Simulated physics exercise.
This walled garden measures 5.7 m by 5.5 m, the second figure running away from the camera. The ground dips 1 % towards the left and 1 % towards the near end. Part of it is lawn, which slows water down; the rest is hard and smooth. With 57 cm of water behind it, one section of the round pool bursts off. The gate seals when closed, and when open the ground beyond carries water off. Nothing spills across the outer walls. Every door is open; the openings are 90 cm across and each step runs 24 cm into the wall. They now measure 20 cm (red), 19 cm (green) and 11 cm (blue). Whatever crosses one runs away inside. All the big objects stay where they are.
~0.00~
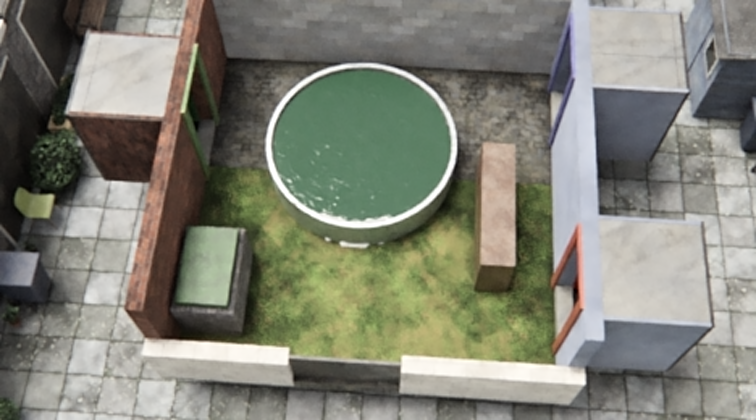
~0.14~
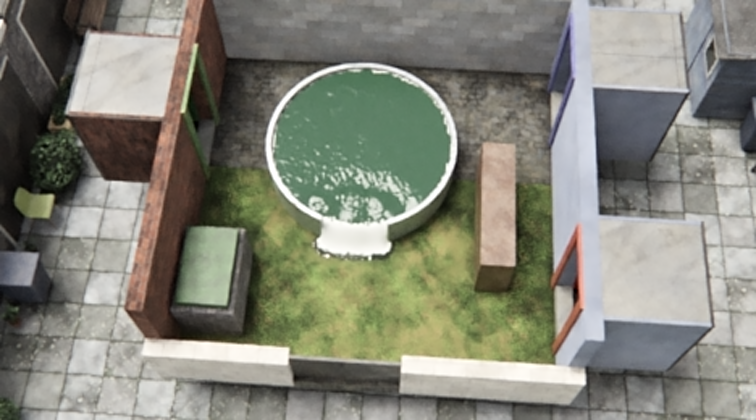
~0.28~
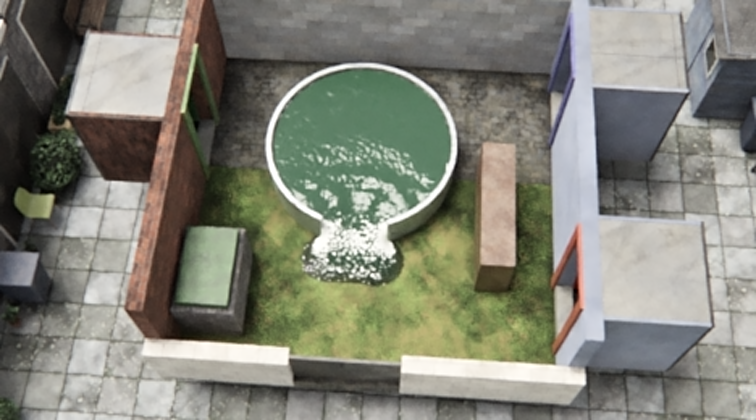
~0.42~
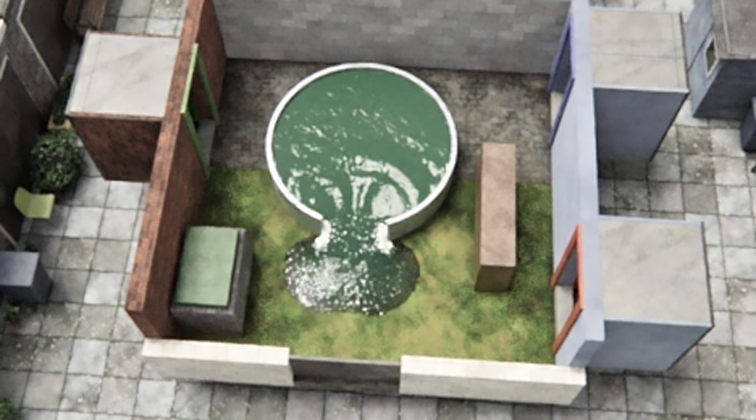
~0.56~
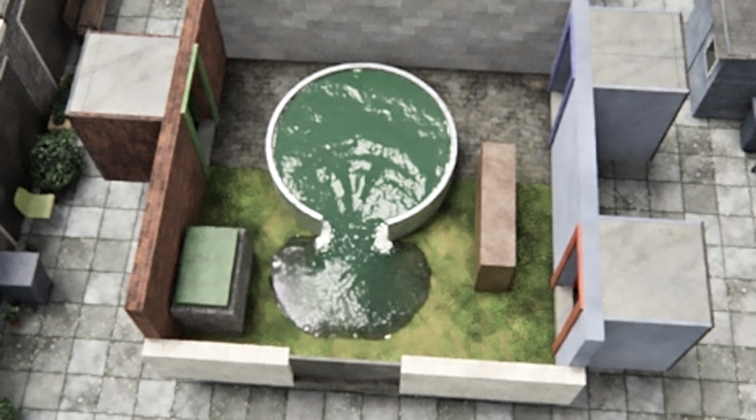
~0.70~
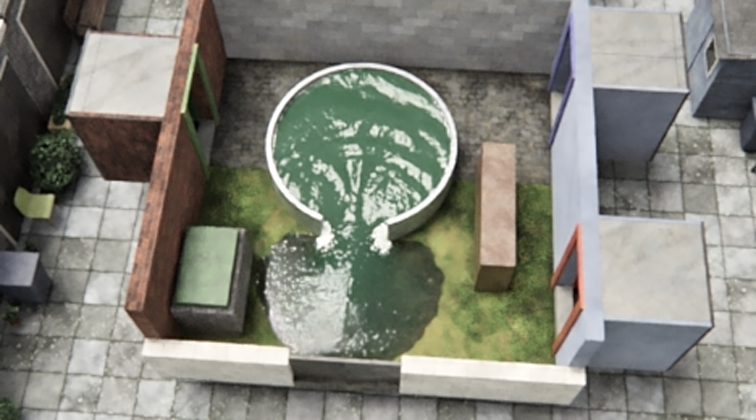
In a walled garden, a round pool bursts at the front and dark water spreads across the grass.
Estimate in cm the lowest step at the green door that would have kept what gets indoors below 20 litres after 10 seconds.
Close to 7.5 cm is just enough.
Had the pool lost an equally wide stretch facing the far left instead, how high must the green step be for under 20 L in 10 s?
Some 16 cm.
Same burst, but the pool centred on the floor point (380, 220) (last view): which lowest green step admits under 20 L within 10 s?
Some 7.5 cm.
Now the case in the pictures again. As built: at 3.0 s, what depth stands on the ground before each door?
In cm: Red 13, green 0, blue 0.
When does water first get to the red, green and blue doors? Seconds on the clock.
Red 2.8 s, green 4.5 s, blue 5.5 s.
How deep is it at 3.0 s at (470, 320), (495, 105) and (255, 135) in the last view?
In that order: 10, 0 and 0 cm.
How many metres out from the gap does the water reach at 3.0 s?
Roughly 3.6 m.
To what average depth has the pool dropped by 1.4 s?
Roughly 46 cm on average.
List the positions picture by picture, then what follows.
The round pool at (362, 144) is whole and still, 57 cm deep; the green door at (201, 116) is dry, in the first picture.
The front is at (384, 255), 0.3 m from the gap at (355, 234); 0.2 m2 of floor is wet, 57 cm left at the back, in the second picture.
The gap is at (355, 236), the front 0.7 m out at (325, 277); the back of the round pool holds 57 cm, in the third picture.
The front is at (318, 305), 1.2 m from the gap at (355, 236); 1.8 m2 of floor is wet, 57 cm left at the back, in the fourth picture.
The front is at (319, 332), 1.6 m from the gap at (355, 236); 2.9 m2 of floor is wet, 57 cm left at the back, in the fifth picture.
The gap is at (355, 236), the front 2.0 m out at a hidden place; the back of the round pool holds 56 cm; 2.2 m in a straight line remain to the green door at (201, 116), in the sixth picture.
After 1.4 s water covers 30 % of the floor, deepest (35 cm) near (354, 247); it has not reached the green door.
After 3.0 s water covers 45 % of the floor, deepest (44 cm) near (189, 358); it has not reached the green door.
After 10.0 s water covers 100 % of the floor, deepest (20 cm) near (177, 357); 10 cm at the green door, 0 litres in over its 19 cm step.
At the green door as built, the water arrived by 4.4 s and peaked near 11 cm at 6.0 s.
Run again over the same 10 s with other heights there, 36 litres in over 6 cm, 5 litres over 9.5 cm. The limit of 20 litres is kept from about 7.5 cm up.
